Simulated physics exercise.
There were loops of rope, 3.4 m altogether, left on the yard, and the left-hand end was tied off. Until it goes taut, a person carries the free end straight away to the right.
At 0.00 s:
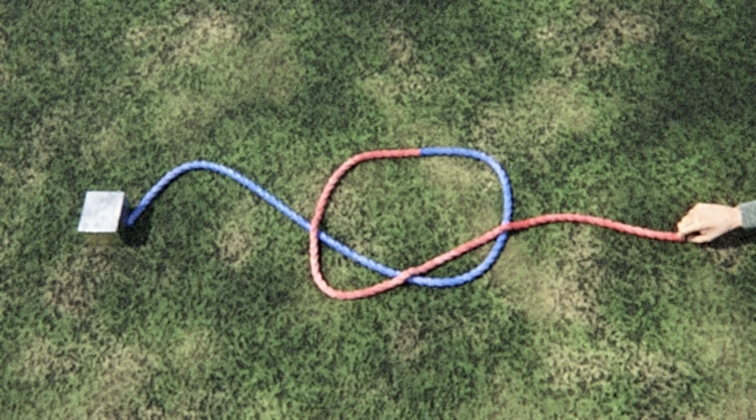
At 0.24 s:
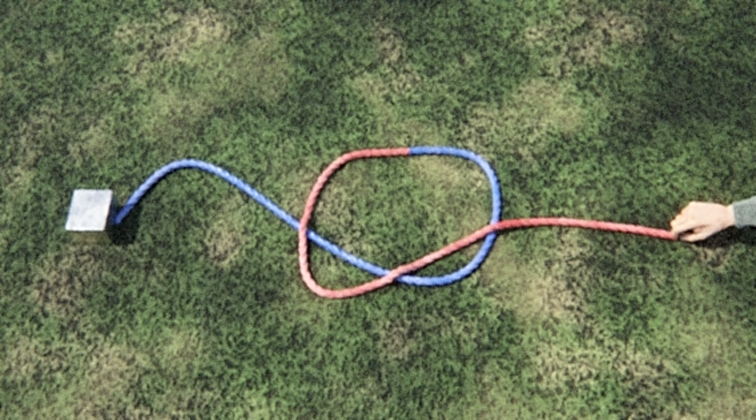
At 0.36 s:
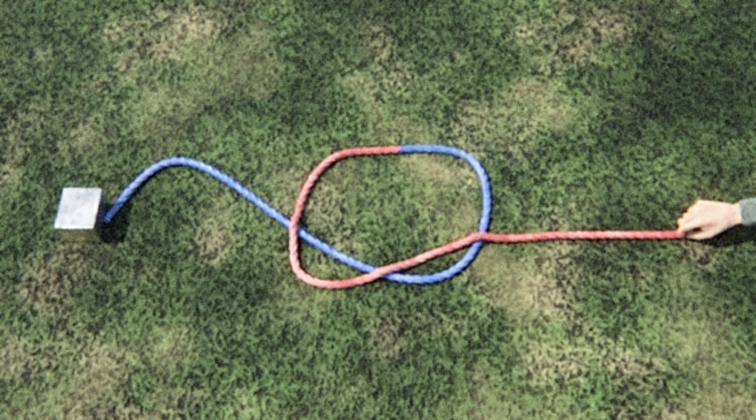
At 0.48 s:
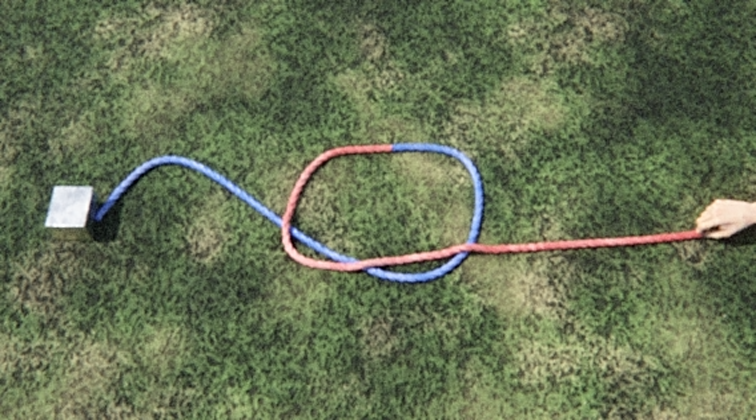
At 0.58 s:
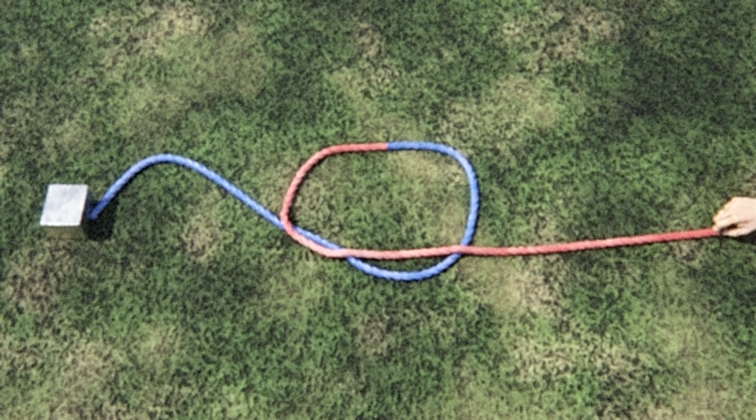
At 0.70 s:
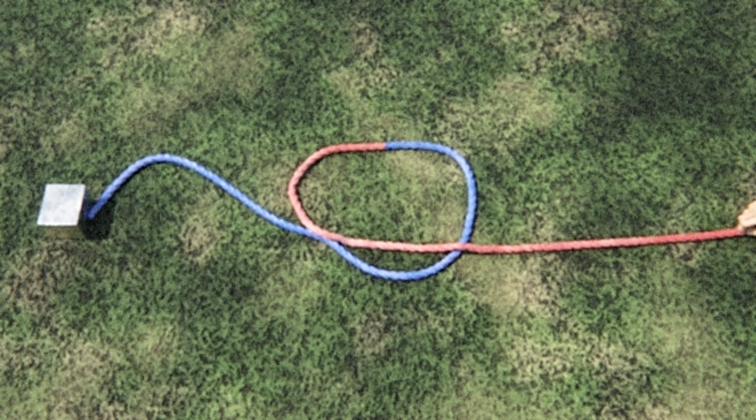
A hand pulled the red end of a looped red and blue rope to the right across the grass, straightening that side and shrinking the loop a little, while the blue end stayed attached to a pale block.
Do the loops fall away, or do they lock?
It is going to go straight.
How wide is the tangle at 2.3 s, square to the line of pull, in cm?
38 cm.
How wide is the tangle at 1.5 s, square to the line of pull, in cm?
Measured width: Near 42 cm.
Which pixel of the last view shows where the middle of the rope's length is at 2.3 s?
Roughly at (476, 173).
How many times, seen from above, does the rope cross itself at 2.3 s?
1.
After 1.5 s, the ends are 2.2 m apart, loops still 41 cm across.
After 2.3 s, the ends are 2.7 m apart, loops still 39 cm across.
After 3.1 s, the ends are 3.2 m apart, loops still 28 cm across.
After 3.9 s, the ends are 3.4 m apart, and it runs straight.
After 4.2 s, the ends are 3.4 m apart, and it runs straight.
